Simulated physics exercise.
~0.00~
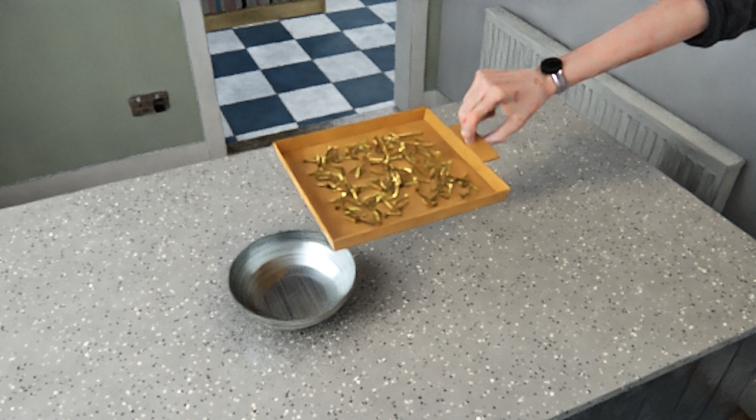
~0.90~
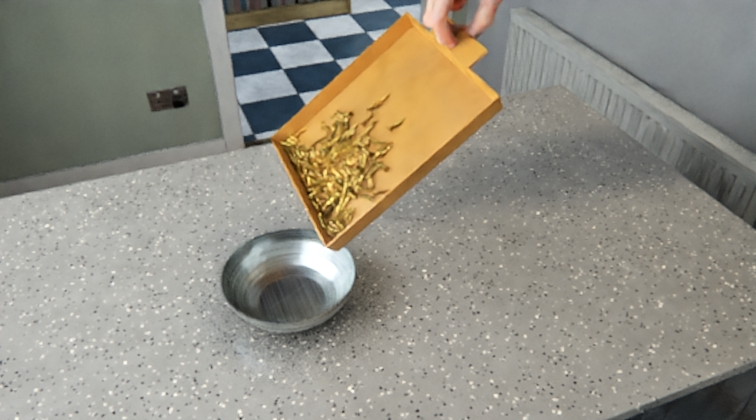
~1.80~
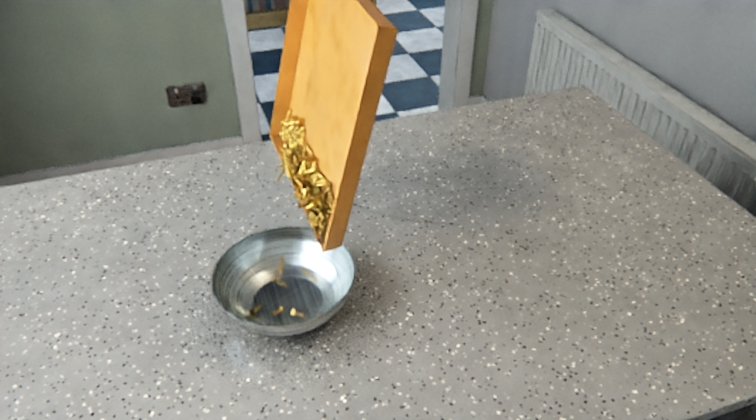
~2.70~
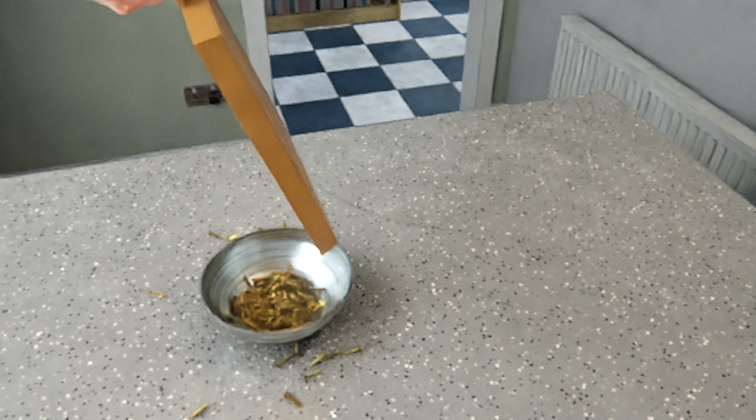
A square wooden tray with a low rim, loaded with brass-coloured screws, is held by a hand above a speckled grey table, with a metal bowl standing just below its front corner. The hand lifts the handle end, and the screws slide down into a heap against the lower corner. As the tray grows steeper, a few drop into the bowl. It tips past upright, leaning to the left, and the load pours out. At the end most of the screws lie piled in the bowl, while several are scattered on the table around it.
